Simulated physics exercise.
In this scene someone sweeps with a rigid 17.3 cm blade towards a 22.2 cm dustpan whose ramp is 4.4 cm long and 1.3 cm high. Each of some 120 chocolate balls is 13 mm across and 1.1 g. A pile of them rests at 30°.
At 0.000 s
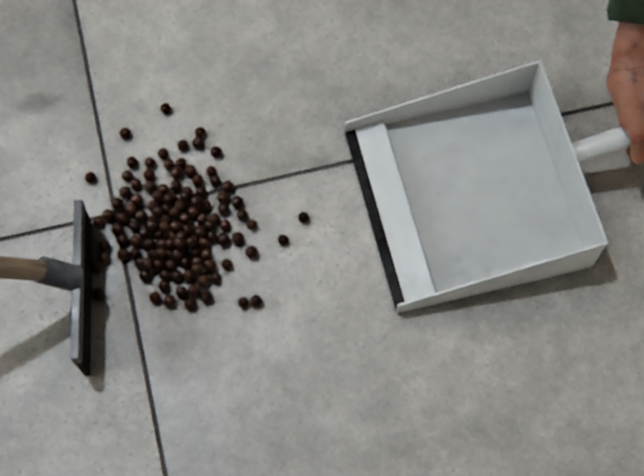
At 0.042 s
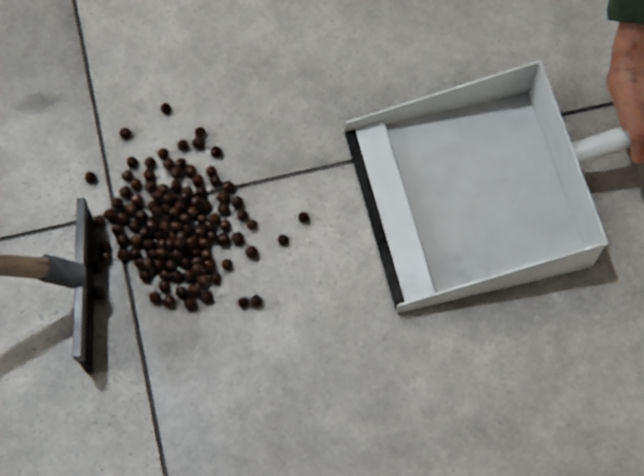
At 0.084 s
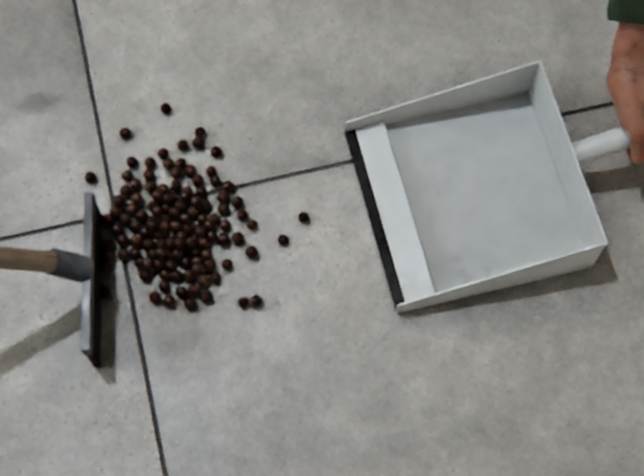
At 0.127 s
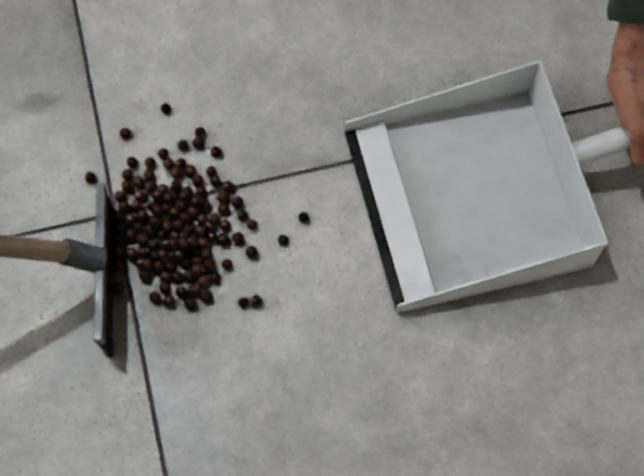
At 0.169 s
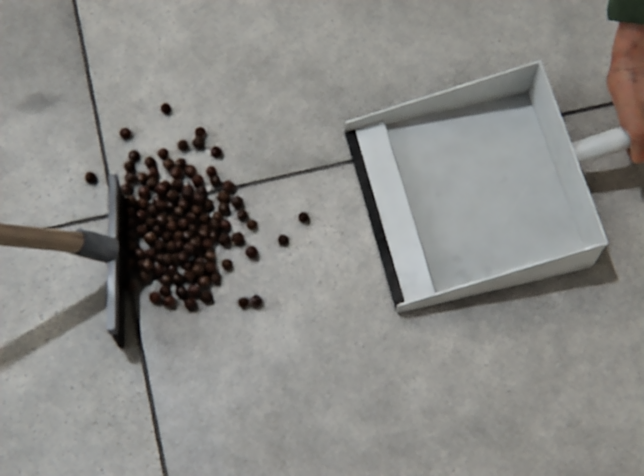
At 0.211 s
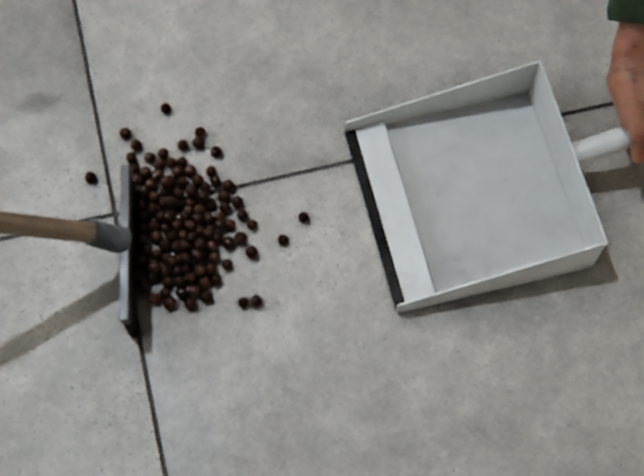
To begin with, a loose pile of small dark brown balls lies on grey floor tiles between a dark blade on the left and a light grey dustpan held by a hand on the right. The blade slides a short way right, pressing into the pile's left edge and bunching the balls together, while the dustpan stays still.
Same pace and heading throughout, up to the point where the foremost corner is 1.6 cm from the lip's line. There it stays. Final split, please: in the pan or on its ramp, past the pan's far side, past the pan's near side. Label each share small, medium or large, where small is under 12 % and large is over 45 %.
In the pan or on its ramp: Small. Past the pan's far side: Medium. Past the pan's near side: Small.
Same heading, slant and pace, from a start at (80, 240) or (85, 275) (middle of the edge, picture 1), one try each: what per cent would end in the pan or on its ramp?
Estimates: 0 percent and 5 percent.
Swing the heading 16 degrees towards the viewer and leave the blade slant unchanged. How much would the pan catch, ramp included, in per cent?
Estimate: 15 % in pan or on ramp.
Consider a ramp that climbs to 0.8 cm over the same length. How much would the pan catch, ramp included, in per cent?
It would be roughly 5 percent.
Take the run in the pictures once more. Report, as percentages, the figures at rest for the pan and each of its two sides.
Well, the pan ends up with 5 percent, the far side with 30 percent, the near side with 0 percent.
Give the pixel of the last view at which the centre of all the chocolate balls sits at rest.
Centre at rest, approx.: (327, 193) px.
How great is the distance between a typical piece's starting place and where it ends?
16 cm or thereabouts.
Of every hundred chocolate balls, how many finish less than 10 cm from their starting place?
I'd guess some 30 per cent.
After 0.54 s, middle of the blade 15 cm from the lip; 0 % over the lip, far side 25 %, near side 0 %.
Then, at 0.76 s, middle of the blade 8 cm from the lip; 0 % over the lip, far side 30 %, near side 0 %.
Then, at 1.09 s, middle of the blade 3 cm from the lip; 5 % over the lip, far side 30 %, near side 0 %.
In the end, at 1.5 s, pan 5 %, far side 30 %, near side 0 %, in front of the lip or behind the blade 65 %.
